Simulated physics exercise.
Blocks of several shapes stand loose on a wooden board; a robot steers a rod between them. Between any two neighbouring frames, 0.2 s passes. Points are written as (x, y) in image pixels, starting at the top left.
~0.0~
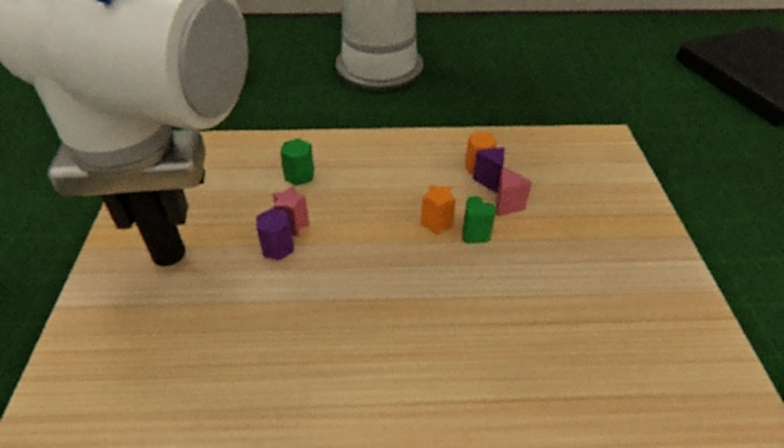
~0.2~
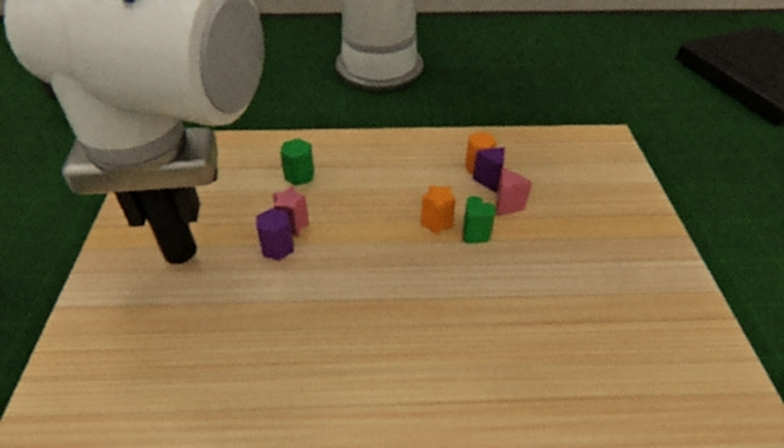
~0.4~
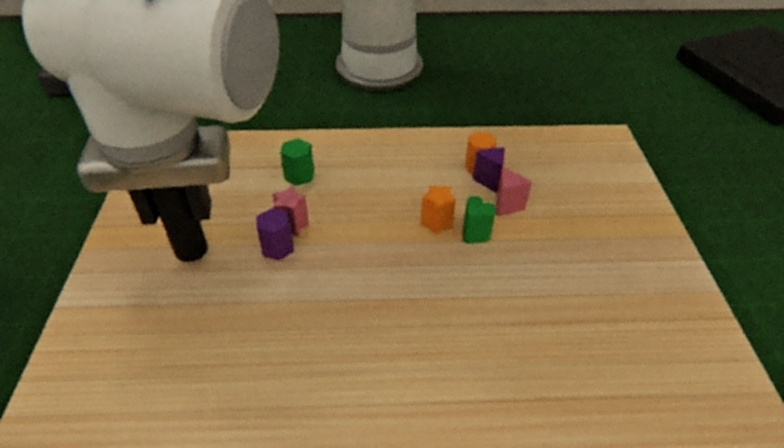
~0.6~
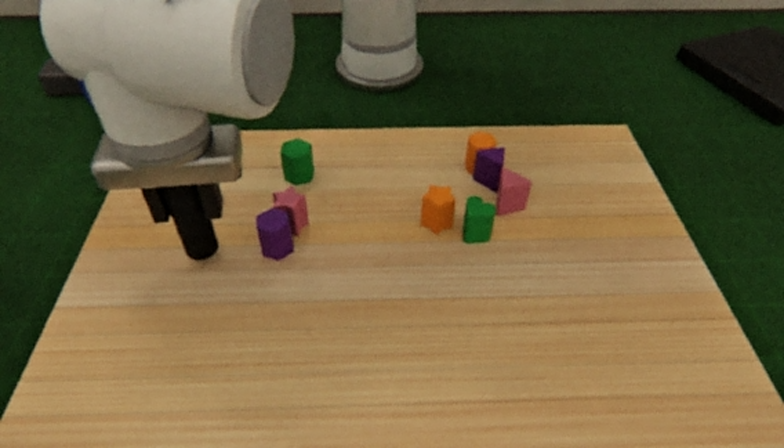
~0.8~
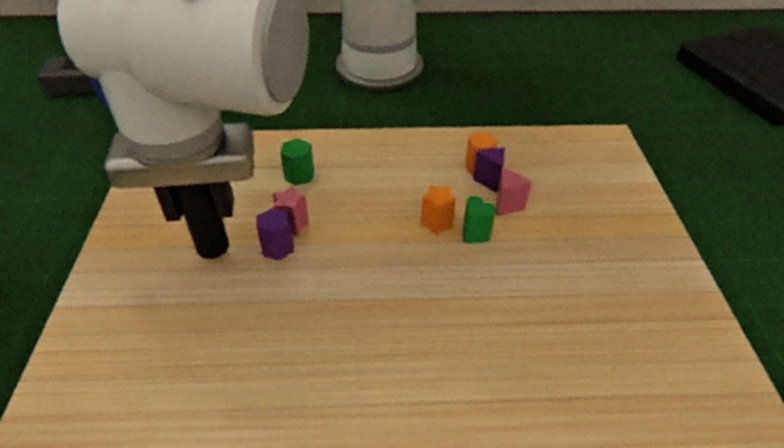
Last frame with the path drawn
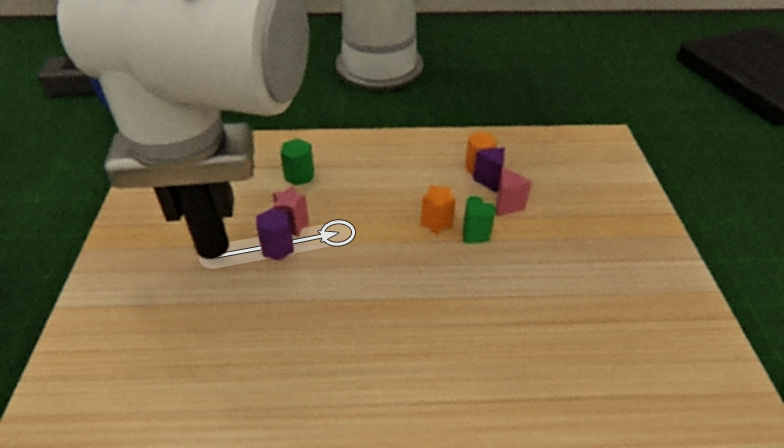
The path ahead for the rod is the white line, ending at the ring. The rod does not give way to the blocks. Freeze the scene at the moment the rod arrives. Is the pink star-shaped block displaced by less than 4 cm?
Going by the path, yes.
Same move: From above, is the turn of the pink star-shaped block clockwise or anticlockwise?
It ends up turned anticlockwise.
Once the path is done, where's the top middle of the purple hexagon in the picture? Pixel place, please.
If I read the scene right, the answer is (367, 211).
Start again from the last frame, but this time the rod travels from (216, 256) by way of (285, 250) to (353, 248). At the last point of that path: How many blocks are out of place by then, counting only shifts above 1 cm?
A single block is moved.
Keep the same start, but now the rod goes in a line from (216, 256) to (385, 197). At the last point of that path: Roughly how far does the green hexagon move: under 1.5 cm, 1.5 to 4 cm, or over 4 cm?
My answer is that it shifts under 1.5 cm.
The drawn path runs in a line from (216, 256) to (338, 233).
On the path given first. One third of the way, rod at (257, 239); purple hexagon at (286, 218).
Two thirds of the way, rod at (299, 232); purple hexagon at (328, 214), turned 25° clockwise; pink star-shaped block at (300, 192), turned 75° anticlockwise.
At the end, rod at (337, 224); purple hexagon at (367, 211), turned 45° clockwise; pink star-shaped block at (306, 190), turned 105° anticlockwise.
